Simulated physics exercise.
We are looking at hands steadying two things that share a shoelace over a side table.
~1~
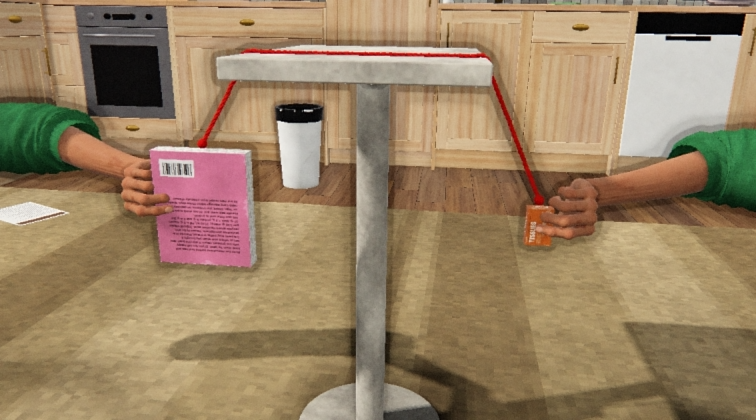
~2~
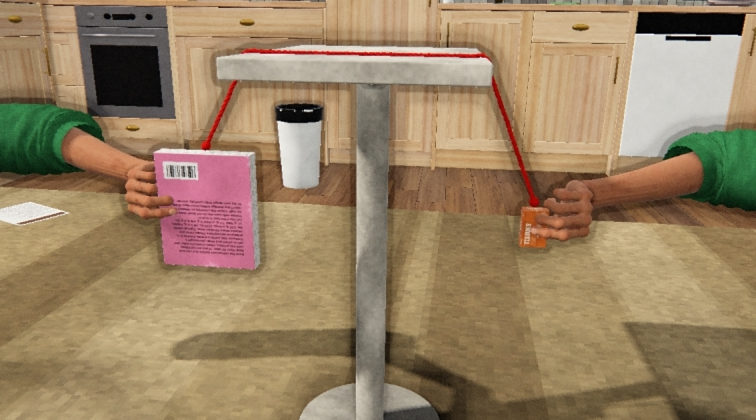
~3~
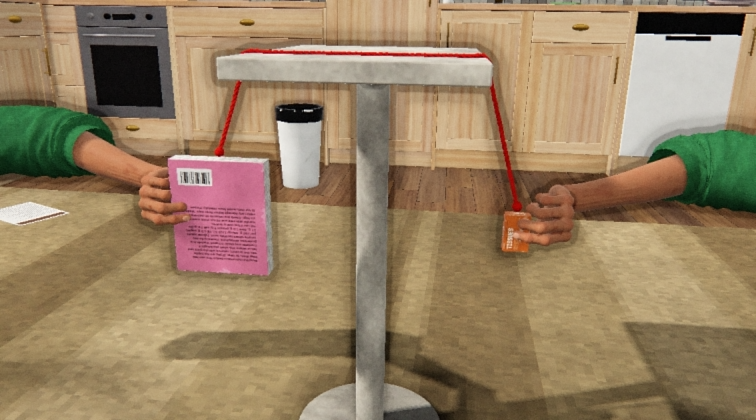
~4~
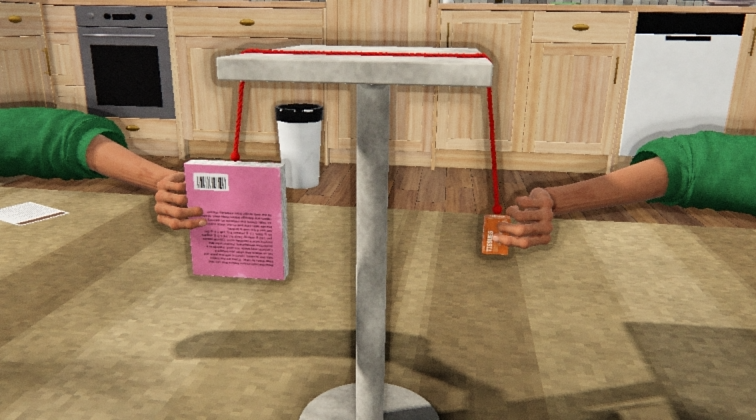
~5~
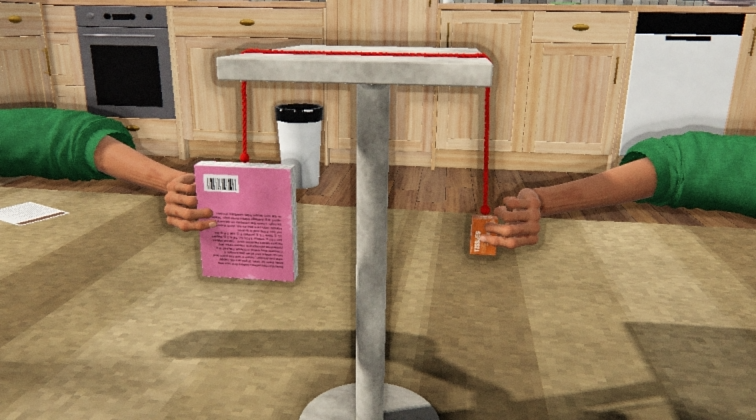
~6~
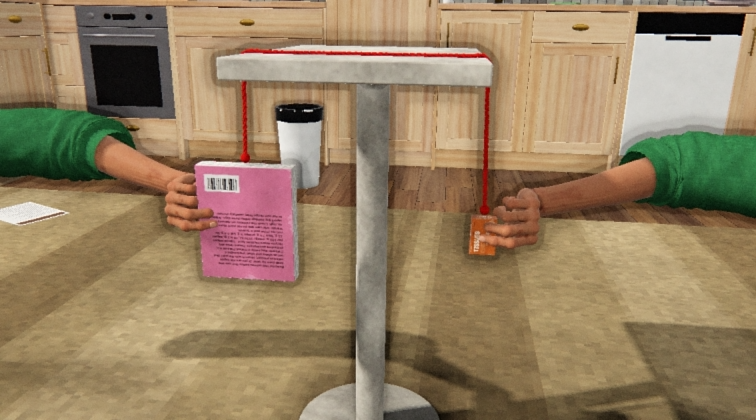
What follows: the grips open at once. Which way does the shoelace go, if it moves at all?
Outcome: The shoelace sinks on the left side.
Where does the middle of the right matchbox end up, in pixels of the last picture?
Near (217, 350).
Then, 0.54 s past the final frame, left book down on the floor; right matchbox down on the floor.
When it is over, left book down on the floor; right matchbox down on the floor near (217, 350). The shoelace drops leftwards.
